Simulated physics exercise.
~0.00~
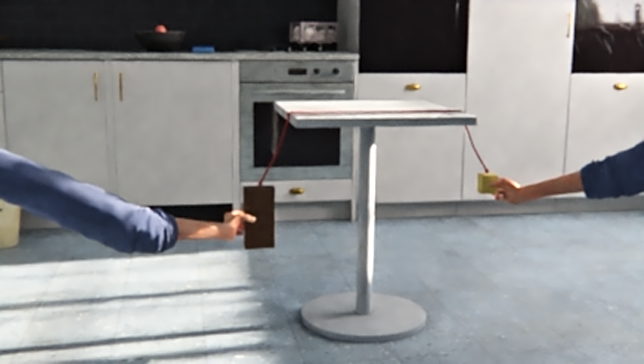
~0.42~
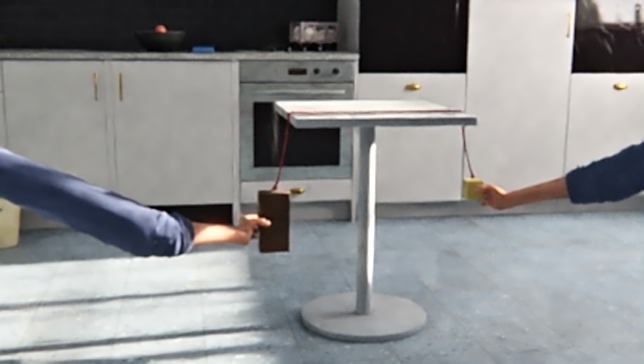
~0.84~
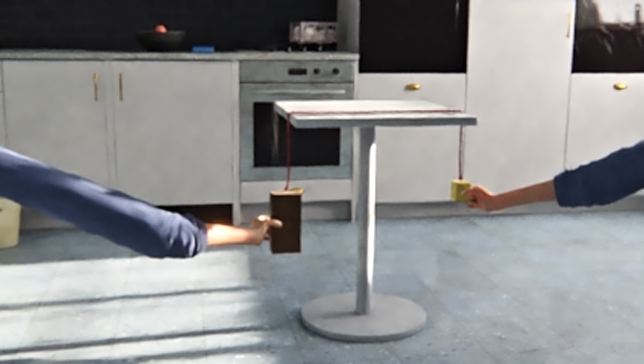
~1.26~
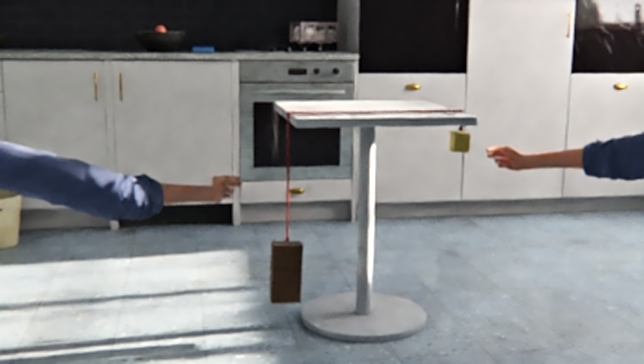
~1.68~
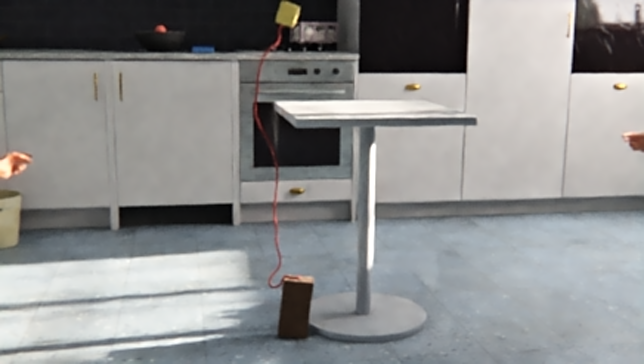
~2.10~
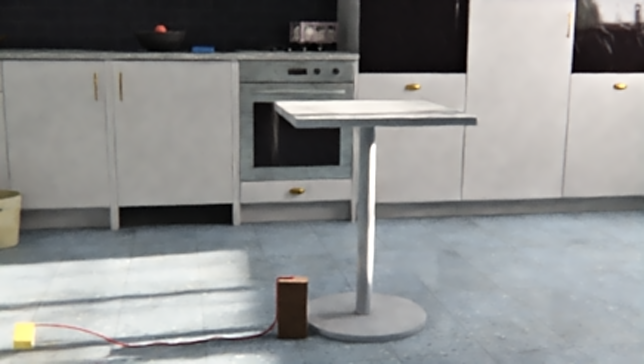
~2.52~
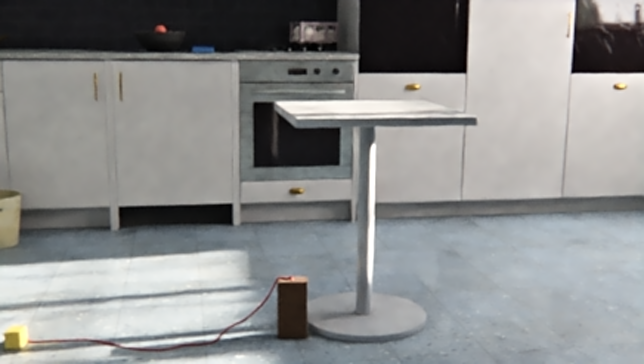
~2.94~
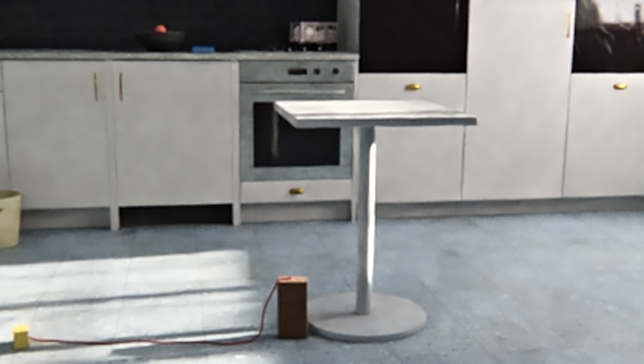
A brown brick dropped to the floor when two hands let go of it and a yellow block strung across a small table, yanking the block over the top until it landed far to the left, the red string trailing between them.
